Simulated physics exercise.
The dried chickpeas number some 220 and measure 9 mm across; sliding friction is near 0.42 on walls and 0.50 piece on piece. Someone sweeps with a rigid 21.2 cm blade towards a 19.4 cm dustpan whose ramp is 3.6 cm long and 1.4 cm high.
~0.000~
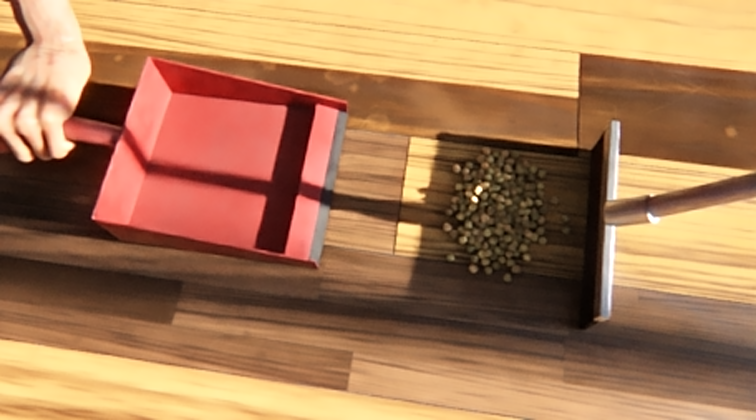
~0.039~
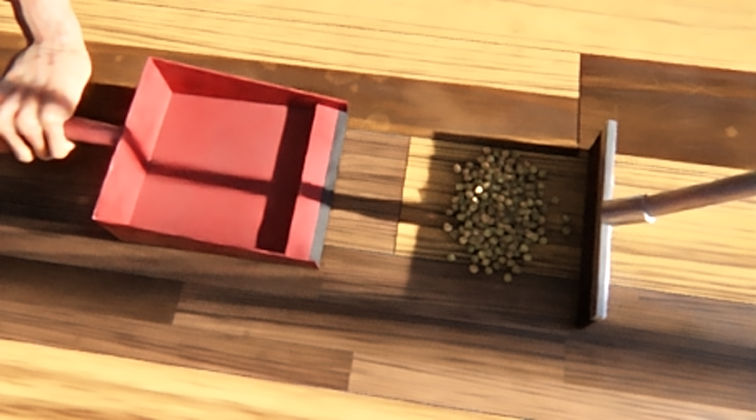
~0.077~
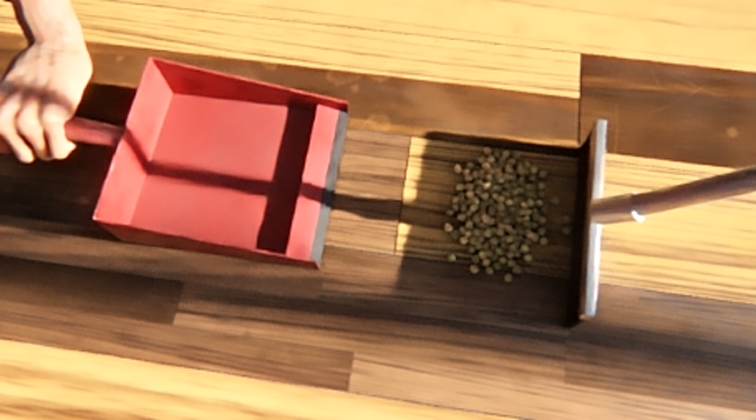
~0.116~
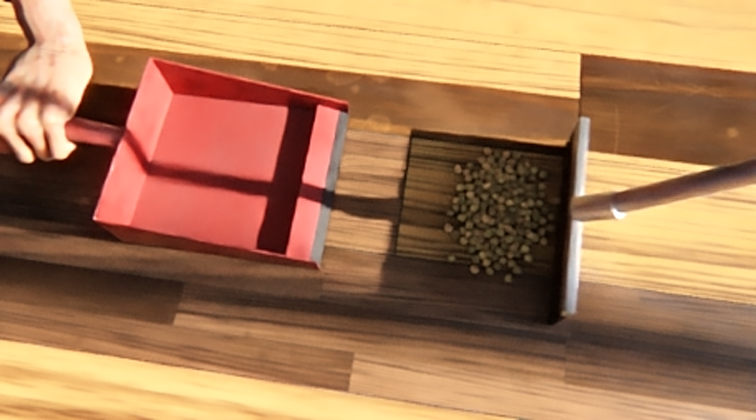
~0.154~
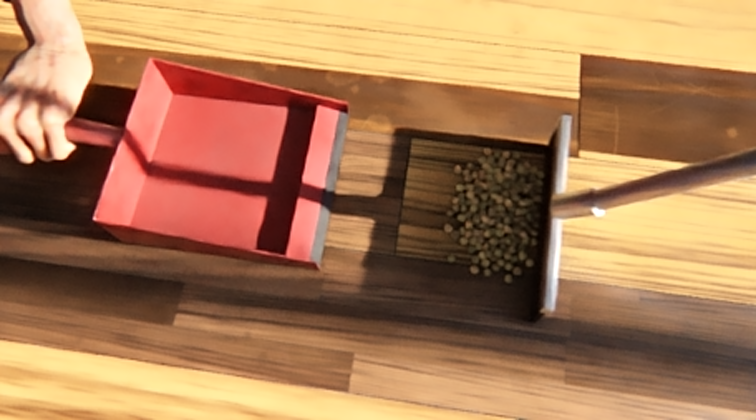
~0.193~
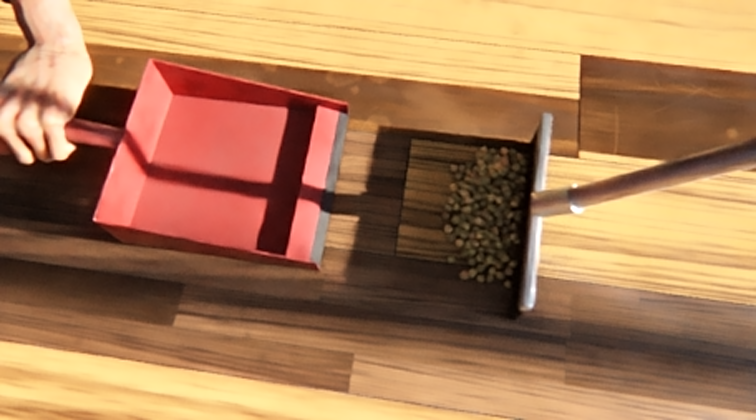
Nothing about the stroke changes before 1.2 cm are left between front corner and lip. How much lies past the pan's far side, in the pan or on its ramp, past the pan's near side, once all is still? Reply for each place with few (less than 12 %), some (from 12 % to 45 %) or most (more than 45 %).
Past the pan's far side - few; in the pan or on its ramp - most; past the pan's near side - few.
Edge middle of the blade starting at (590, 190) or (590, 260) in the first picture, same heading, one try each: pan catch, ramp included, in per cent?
50 and 45 per cent, roughly.
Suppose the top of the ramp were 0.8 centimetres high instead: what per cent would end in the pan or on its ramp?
I'd put it near 60 per cent, ramp counted.
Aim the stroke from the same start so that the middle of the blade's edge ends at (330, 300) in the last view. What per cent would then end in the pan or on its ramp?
That would come to near 20 percent.
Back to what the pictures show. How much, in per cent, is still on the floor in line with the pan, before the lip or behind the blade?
That works out near 35 percent.
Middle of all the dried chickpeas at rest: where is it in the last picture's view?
Centre at rest: Approx. (327, 182) px.
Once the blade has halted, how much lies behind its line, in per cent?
My guess is close to 5 per cent.
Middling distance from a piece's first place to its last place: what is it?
I'd say close to 20 cm.
After 0.39 s, middle of the blade 12 cm from the lip; 0 % over the lip, far side 0 %, near side 5 %.
After 0.52 s, middle of the blade 5 cm from the lip; 5 % over the lip, far side 5 %, near side 5 %.
Then, at 0.78 s, middle of the blade 2 cm from the lip; 50 % over the lip, far side 5 %, near side 5 %.
In the end, at 1.1 s, far side 5 %, pan 50 %, near side 5 %, in front of the lip or behind the blade 35 %.
